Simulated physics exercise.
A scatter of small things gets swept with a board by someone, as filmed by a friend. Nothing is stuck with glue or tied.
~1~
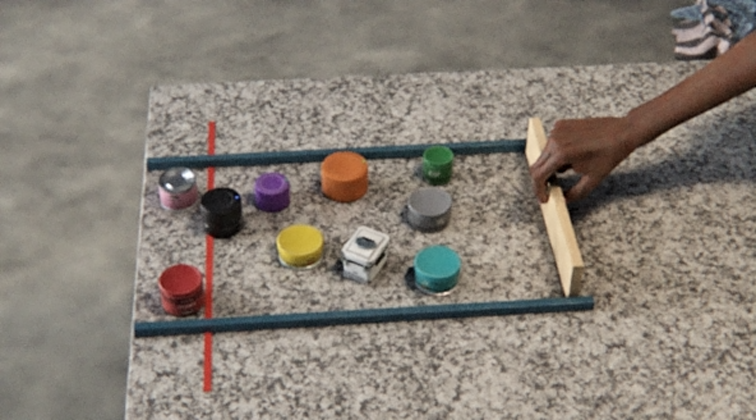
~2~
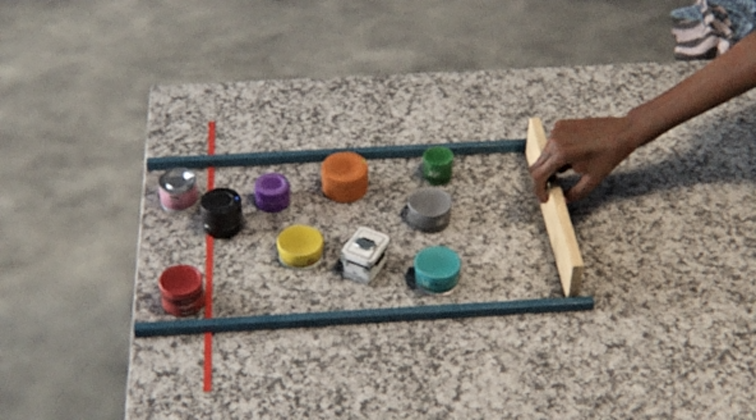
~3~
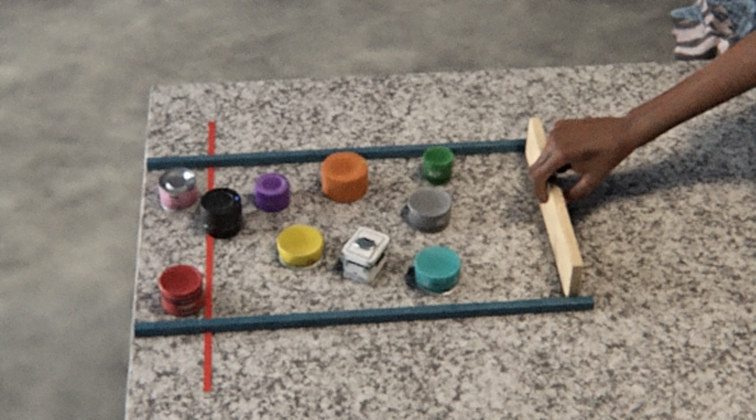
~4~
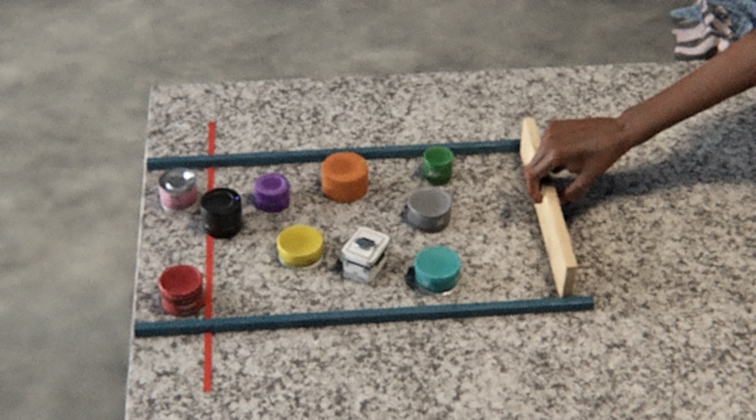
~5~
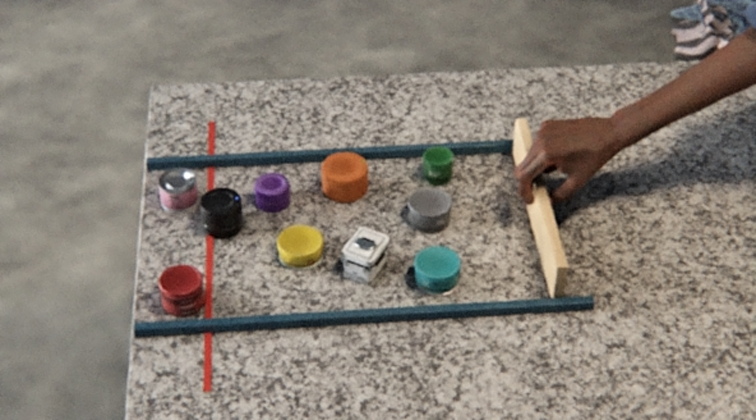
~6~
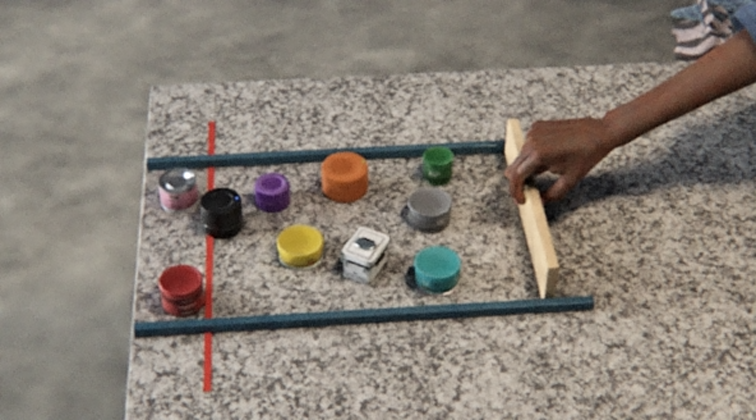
A hand held a wooden board still on a speckled countertop, then slid it slightly left between two dark blue rails, while the scattered colourful little pots and lids near the red line stayed put.
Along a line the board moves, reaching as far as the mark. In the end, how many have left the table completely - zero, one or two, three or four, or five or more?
In the end, one or two have left it.
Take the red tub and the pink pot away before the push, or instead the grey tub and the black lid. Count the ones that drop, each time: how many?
Taking the two tries in turn, it comes to 1 and 0.
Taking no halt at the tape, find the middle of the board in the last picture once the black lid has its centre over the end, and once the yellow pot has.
When the black lid crosses, the middle is near (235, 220); when the yellow pot crosses, near (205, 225).
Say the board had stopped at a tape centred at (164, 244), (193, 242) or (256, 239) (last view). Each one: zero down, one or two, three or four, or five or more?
More than four; five or more; zero.
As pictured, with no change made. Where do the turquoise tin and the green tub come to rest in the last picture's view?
Result: One about (185, 290), other about (196, 168).
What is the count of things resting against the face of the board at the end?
At rest, 5 are in contact.
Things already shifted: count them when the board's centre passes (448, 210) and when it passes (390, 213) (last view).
Moved so far: 3, later 5.
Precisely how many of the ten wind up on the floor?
1.
Early on, none off yet; pink pot at rest near (178, 190); red tub at rest near (182, 291); black lid at rest near (222, 213).
Finally, the number that fall off is one or two; lost, black lid.
